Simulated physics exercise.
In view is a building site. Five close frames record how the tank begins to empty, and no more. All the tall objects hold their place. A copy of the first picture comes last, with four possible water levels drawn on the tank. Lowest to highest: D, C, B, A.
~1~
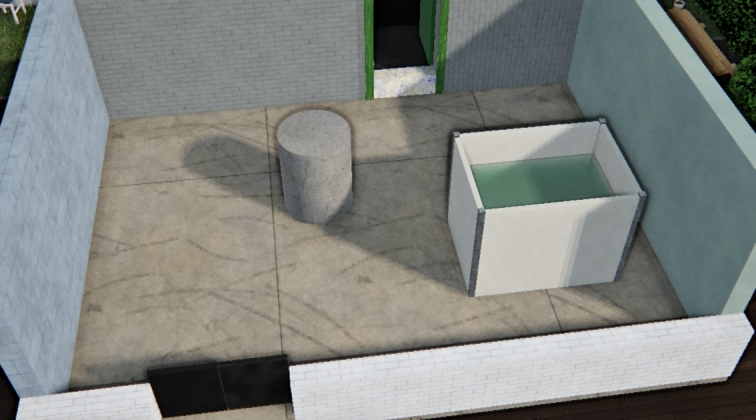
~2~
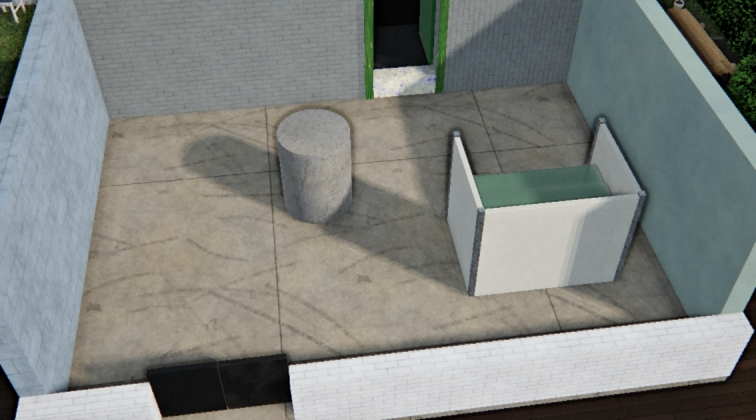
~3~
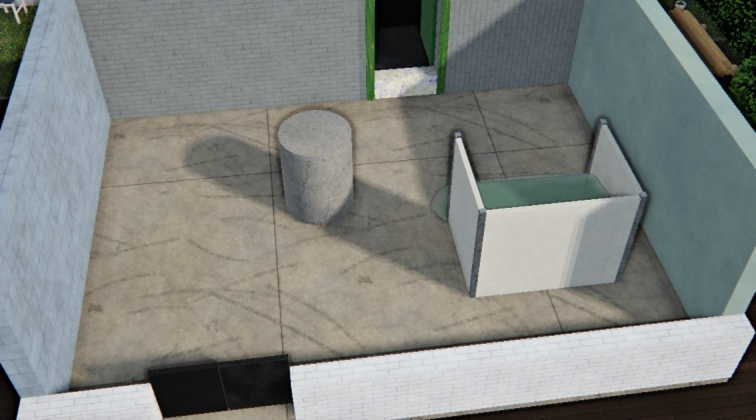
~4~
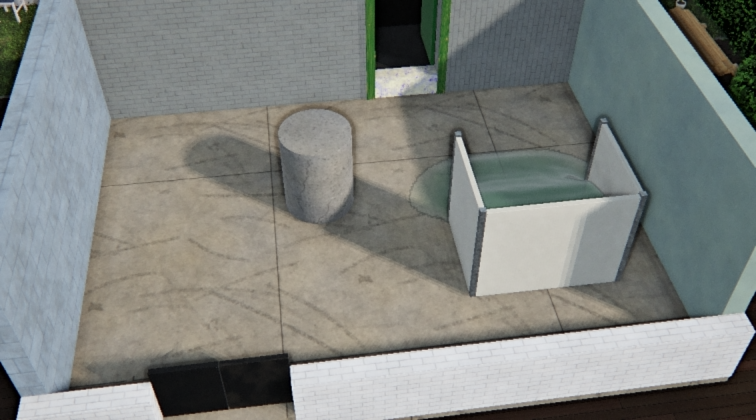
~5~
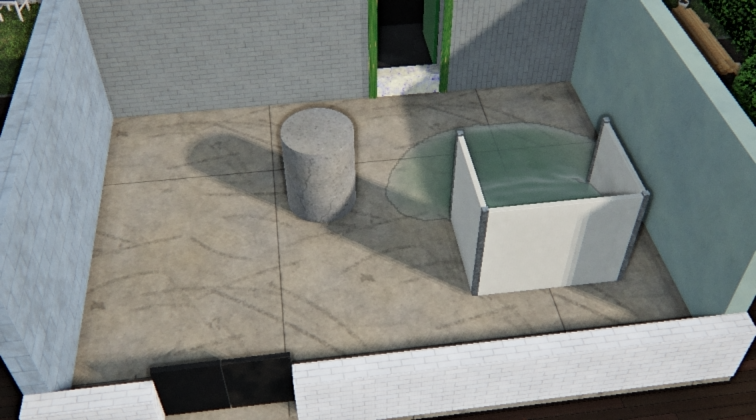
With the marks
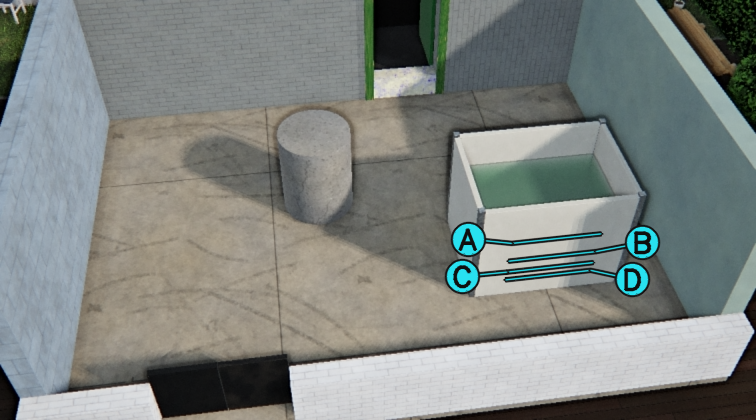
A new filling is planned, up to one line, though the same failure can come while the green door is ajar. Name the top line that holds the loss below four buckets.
I would pick level A.
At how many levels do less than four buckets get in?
All four.
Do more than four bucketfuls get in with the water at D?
No, that is safe.
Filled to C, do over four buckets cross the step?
No.
On the marked copy, A at (556, 238); B at (552, 256); C at (550, 267); D at (548, 275); from the bottom up D, C, B, A.
Choosing A, a bucket or two gets in.
Choosing B, nothing gets over.
Choosing C, nothing gets over.
Choosing D, nothing gets over.
